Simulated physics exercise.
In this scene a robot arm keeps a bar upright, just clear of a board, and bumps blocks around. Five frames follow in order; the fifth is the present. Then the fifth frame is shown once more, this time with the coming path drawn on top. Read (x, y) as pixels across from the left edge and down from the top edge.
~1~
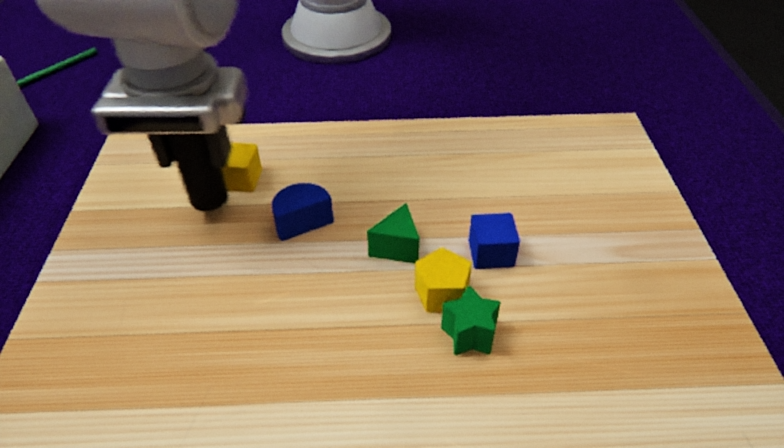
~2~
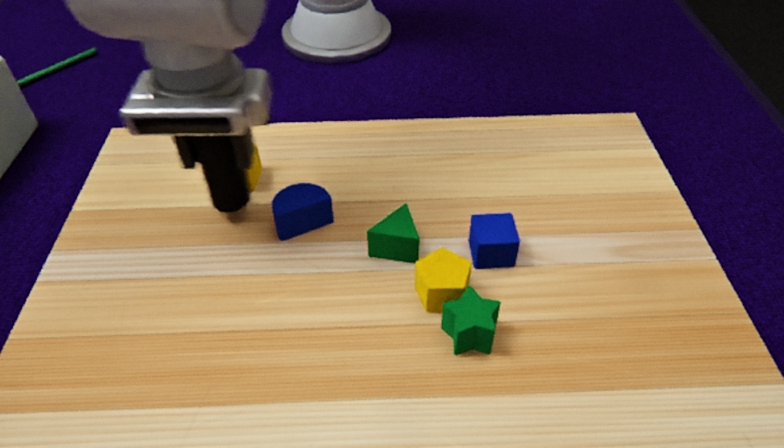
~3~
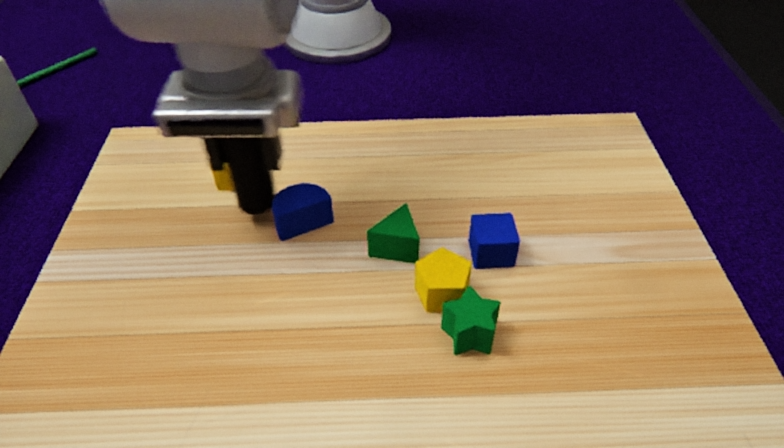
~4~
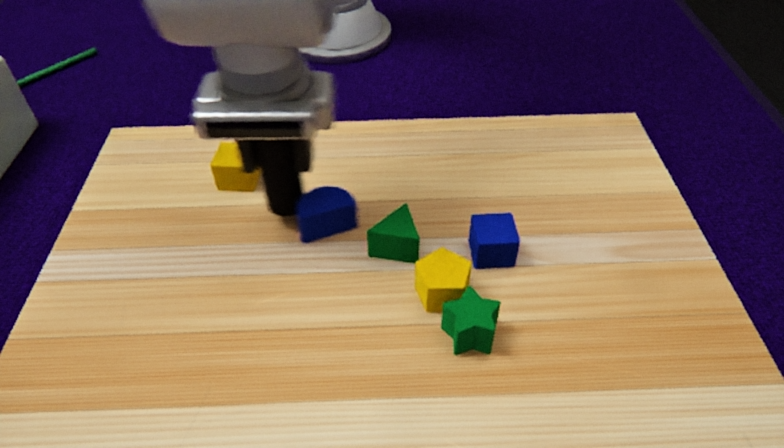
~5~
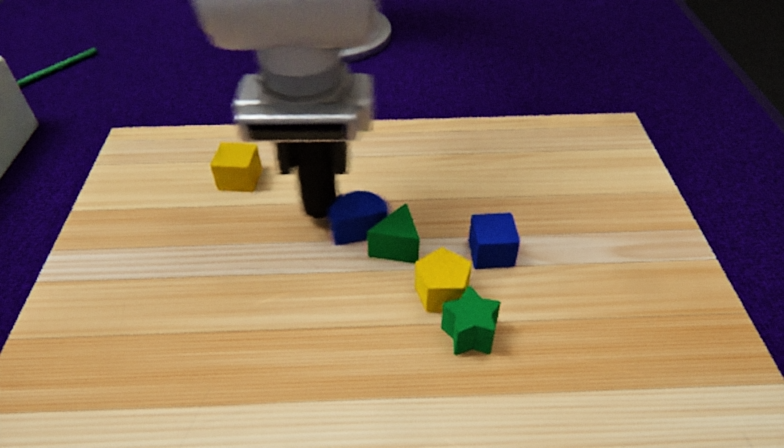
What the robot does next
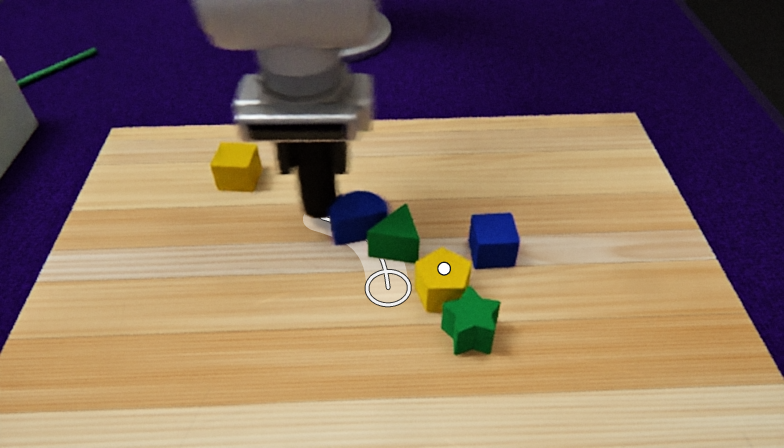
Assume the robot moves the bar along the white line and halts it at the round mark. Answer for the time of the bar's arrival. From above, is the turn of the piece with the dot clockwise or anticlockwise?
The answer is clockwise.
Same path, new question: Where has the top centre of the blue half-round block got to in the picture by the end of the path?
Roughly at (427, 230).
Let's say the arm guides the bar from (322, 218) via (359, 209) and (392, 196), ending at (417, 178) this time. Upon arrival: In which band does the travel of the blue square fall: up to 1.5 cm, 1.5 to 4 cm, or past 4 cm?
Answer: Less than 1.5 cm.
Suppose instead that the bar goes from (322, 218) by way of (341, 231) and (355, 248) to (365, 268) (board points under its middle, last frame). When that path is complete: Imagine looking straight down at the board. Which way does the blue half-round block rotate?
Looking down, it rotates anti-clockwise.
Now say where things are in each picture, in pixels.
The first frame shows tip of the bar at (209, 198), middles of tops, blue half-round block at (298, 197), green three-sided block at (397, 224), yellow five-sided block at (444, 269), green star at (473, 310).
The second frame shows bar at (232, 200), nothing pushed.
The third frame shows bar at (257, 202), nothing pushed.
The fourth frame shows bar at (287, 203), blue half-round block at (324, 200).
The fifth frame shows bar at (320, 206), blue half-round block at (358, 205), green three-sided block at (397, 224), yellow five-sided block at (444, 269), green star at (473, 310).
The line goes from (322, 218) by way of (356, 231) and (380, 255) to (388, 288); the dot is on the yellow five-sided block.
What follows on the original path. One third of the way, bar at (355, 219); blue half-round block at (397, 213), turned 20° anticlockwise; green three-sided block at (418, 231), turned 15° clockwise.
Two thirds of the way, bar at (380, 244); blue half-round block at (424, 228), turned 50° anticlockwise; green three-sided block at (454, 239), turned 20° anticlockwise; yellow five-sided block at (452, 272), turned 25° clockwise.
At the end, bar at (388, 276); blue half-round block at (427, 230), turned 50° anticlockwise; green three-sided block at (458, 240), turned 20° anticlockwise; yellow five-sided block at (454, 273), turned 25° clockwise; green star unmoved.
